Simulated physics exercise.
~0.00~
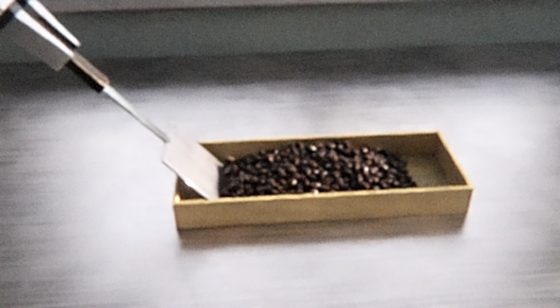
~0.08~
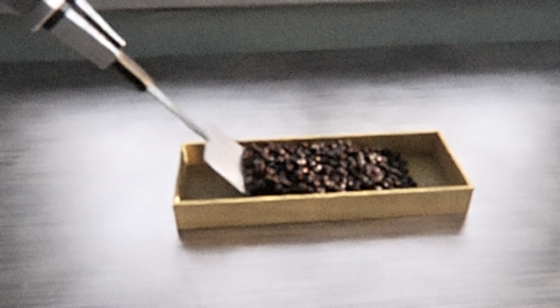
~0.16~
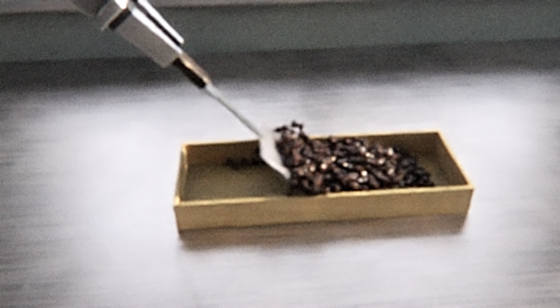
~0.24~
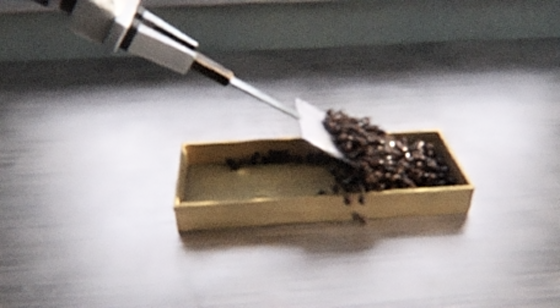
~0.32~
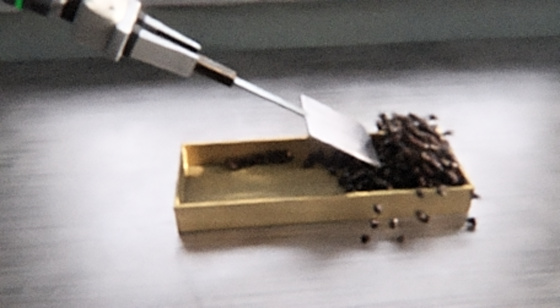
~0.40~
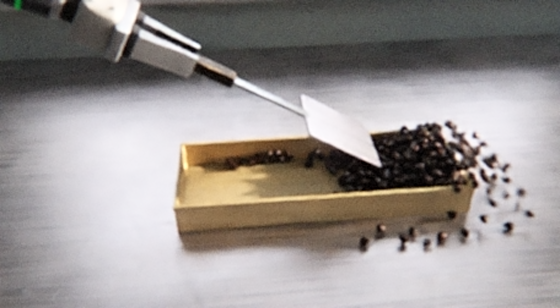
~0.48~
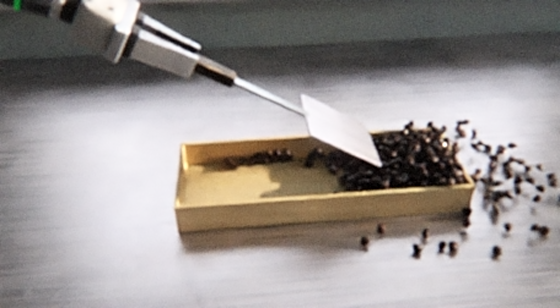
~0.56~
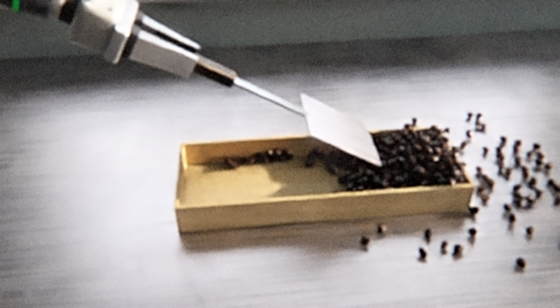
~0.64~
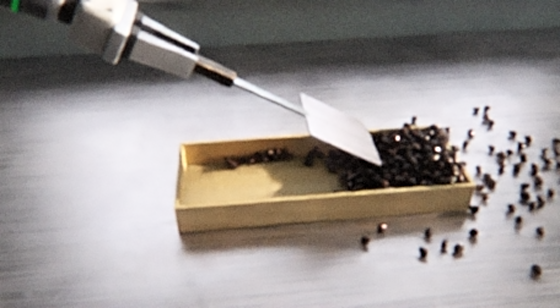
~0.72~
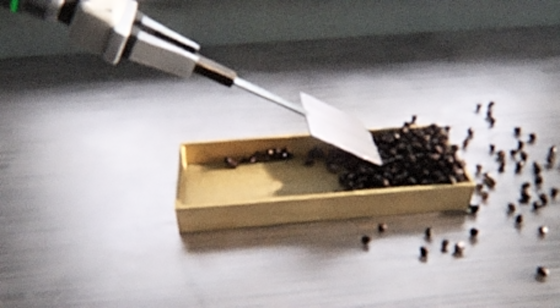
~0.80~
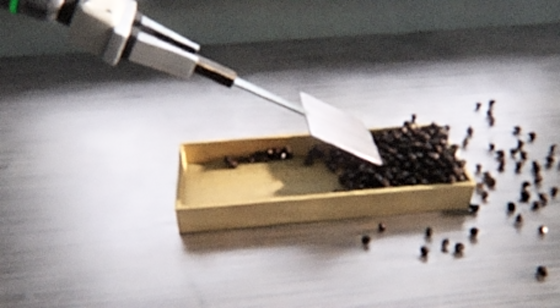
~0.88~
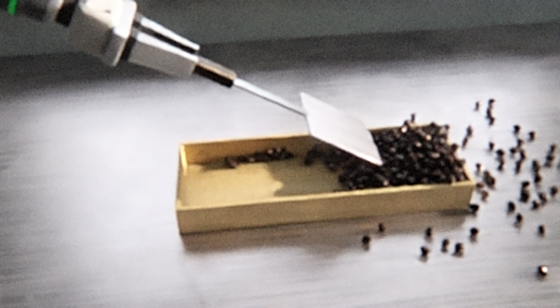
Robot arm pushing dark beans rightward along a shallow tray with a spatula, heaping them at the end and spilling some onto the table.
